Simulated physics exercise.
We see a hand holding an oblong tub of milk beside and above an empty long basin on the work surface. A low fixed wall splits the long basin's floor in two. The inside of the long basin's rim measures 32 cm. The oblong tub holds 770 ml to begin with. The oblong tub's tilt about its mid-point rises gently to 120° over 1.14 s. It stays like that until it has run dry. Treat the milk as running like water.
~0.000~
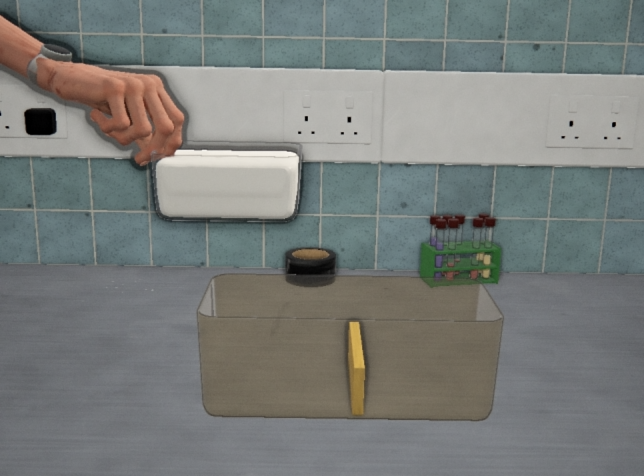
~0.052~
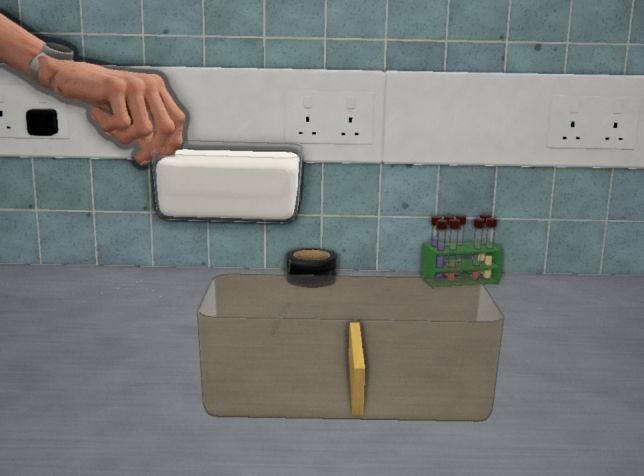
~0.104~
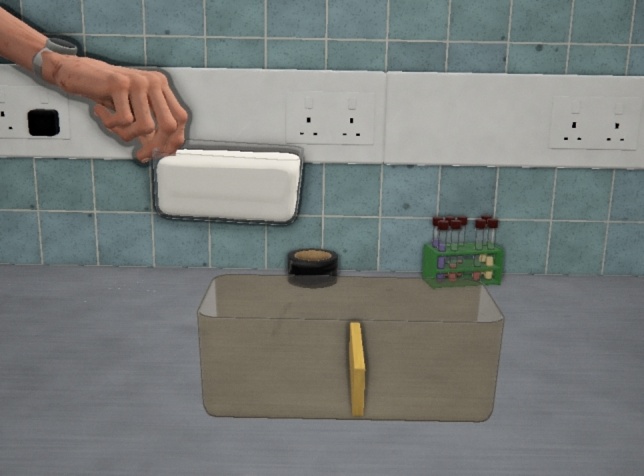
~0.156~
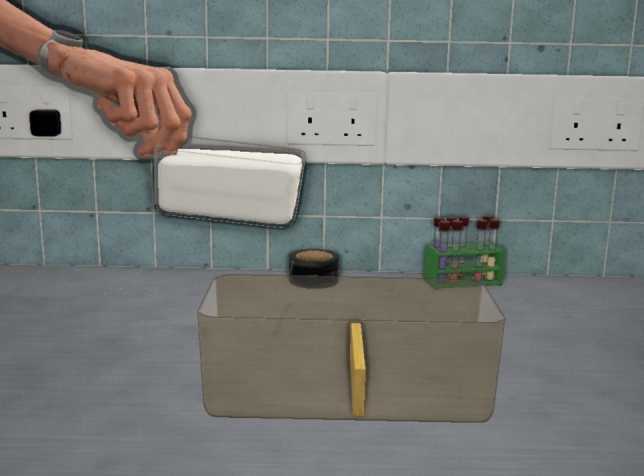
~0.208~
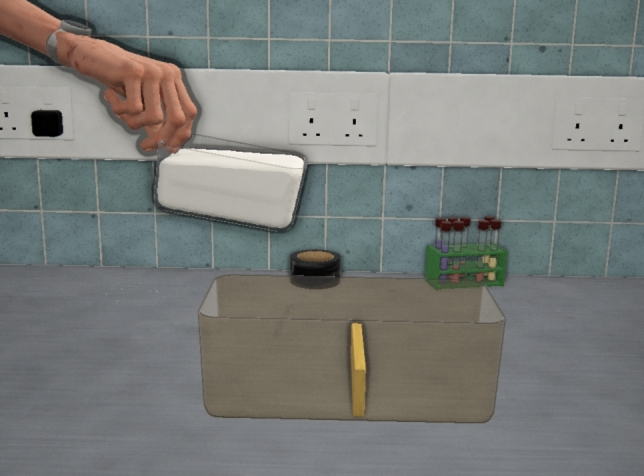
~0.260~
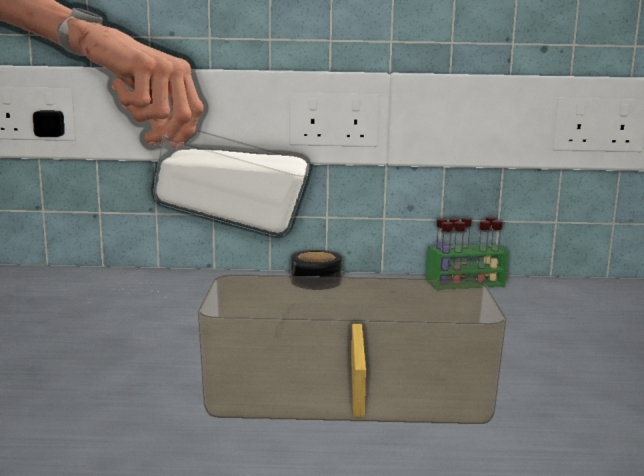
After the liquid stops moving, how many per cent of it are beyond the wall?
About 52 per cent.
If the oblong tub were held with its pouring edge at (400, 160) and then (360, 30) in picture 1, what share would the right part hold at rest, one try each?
The first try gives 85 percent and the second 75 percent.
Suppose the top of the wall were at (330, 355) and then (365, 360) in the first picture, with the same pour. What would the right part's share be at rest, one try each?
70 % and 45 %.
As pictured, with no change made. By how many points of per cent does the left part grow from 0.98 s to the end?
It comes to some 5 per cent.
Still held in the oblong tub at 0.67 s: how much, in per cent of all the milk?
At that time about 26 in a hundred parts are still held.
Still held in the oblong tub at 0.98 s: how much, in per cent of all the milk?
About 2 percent.
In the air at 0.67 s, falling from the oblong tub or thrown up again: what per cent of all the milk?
Roughly 40 percent.
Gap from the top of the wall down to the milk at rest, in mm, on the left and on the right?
Left about 42 mm, while the right is about 36 mm.
Then, 0.67 s in, the tilt is 77° and 27 per cent is still to pour, 5 is left of the wall and 29 right of it.
Then, 0.98 s in, the tilt is 114° and 2 per cent is still to pour, 39 is left of the wall and 51 right of it.
Then, 1.29 s in, the tilt is 120° and 0 per cent is still to pour, 44 is left of the wall and 52 right of it.
Then, 1.64 s in, the tilt is 120° and 0 per cent is still to pour, 44 is left of the wall and 52 right of it.
Finally, 44 per cent lies left of the wall, 52 right of it and 4 outside.
